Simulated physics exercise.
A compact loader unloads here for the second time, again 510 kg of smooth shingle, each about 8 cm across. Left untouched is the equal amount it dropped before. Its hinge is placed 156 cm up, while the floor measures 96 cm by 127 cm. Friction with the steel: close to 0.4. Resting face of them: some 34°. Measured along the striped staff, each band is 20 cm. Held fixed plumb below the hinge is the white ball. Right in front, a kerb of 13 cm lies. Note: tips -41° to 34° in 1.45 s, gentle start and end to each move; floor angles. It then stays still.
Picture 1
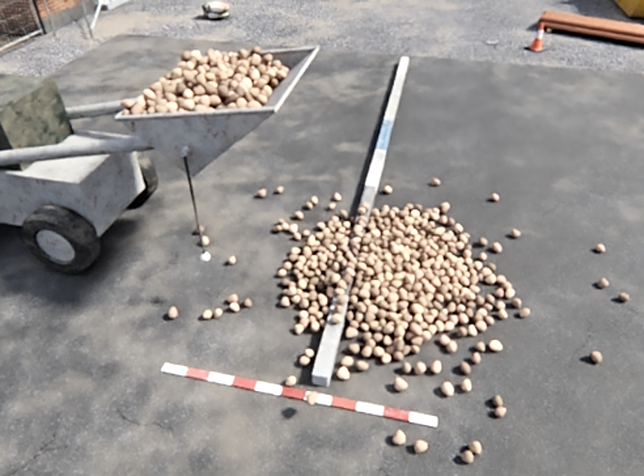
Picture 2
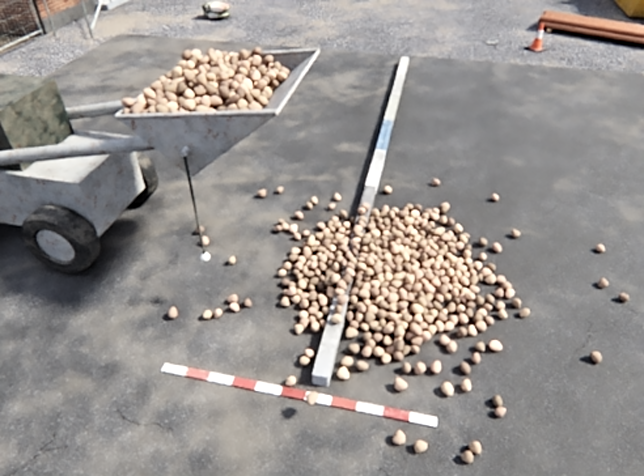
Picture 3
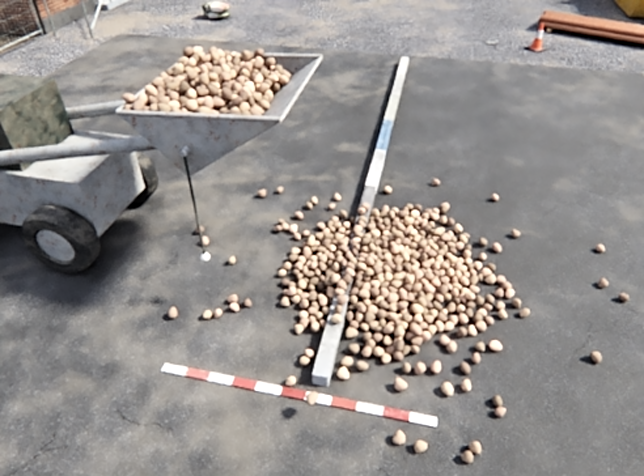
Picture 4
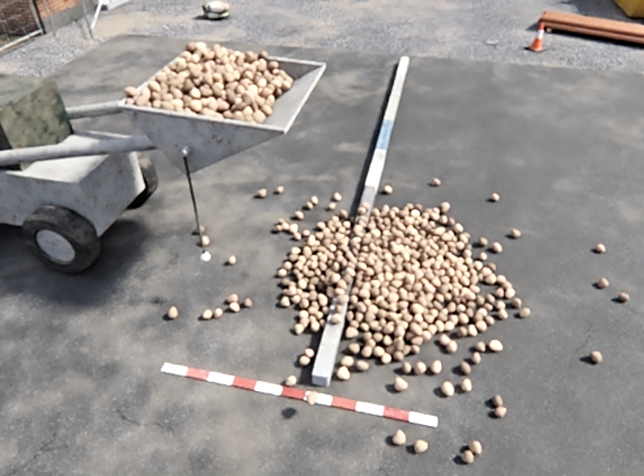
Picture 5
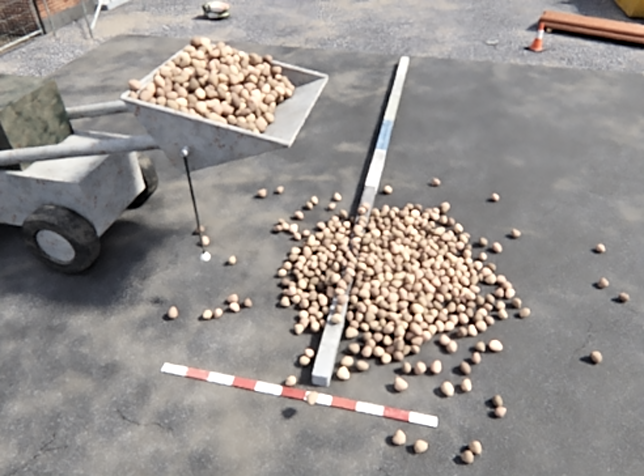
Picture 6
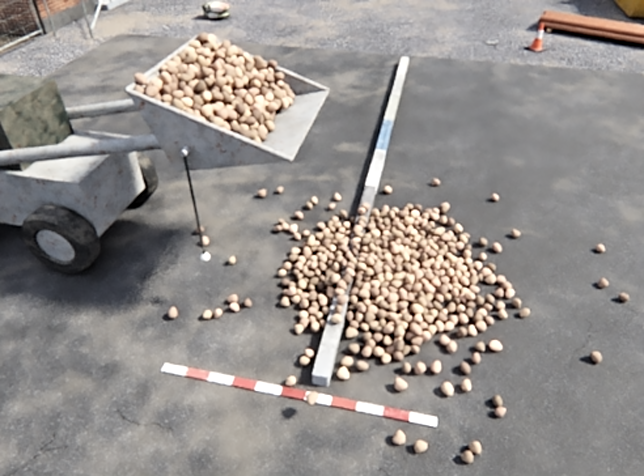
In this clip, a loader's grey bucket full of rounded, brownish stones slowly tilts forward, its front lip lowering while the stones stay heaped inside. On the dark ground, another pile lies motionless across a pale kerb beside a red-and-white staff.
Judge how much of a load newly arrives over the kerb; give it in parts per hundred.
Close to 41 in every hundred.
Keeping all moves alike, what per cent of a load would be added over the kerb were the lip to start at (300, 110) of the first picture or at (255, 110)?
I'd guess close to 70 per cent first and close to 25 per cent second.
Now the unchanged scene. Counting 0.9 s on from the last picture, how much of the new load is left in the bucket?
It holds some 55 percent.
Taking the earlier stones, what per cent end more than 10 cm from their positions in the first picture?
Estimate: 15 %, roughly.
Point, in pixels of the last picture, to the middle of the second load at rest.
Their centre rests close to (342, 254).
Then, 0.5 s after the last picture the floor is at 22°; in per cent of one load, 100 in the bucket, 27 on this side of the kerb, 74 over the kerb; the foremost stones are at (561, 288).
Then, 0.9 s after the last picture the floor is at 34°; in per cent of one load, 53 in the bucket, 74 on this side of the kerb, 74 over the kerb; the foremost stones are at (561, 288).
Then, 1.3 s after the last picture the floor is at 34°; in per cent of one load, 14 in the bucket, 94 on this side of the kerb, 92 over the kerb; the foremost stones are at (561, 288).
Then, 4.0 s after the last picture the floor is at 34°; in per cent of one load, 0 in the bucket, 85 on this side of the kerb, 115 over the kerb; the foremost stones are at (572, 280). Net gain over the kerb, 41.
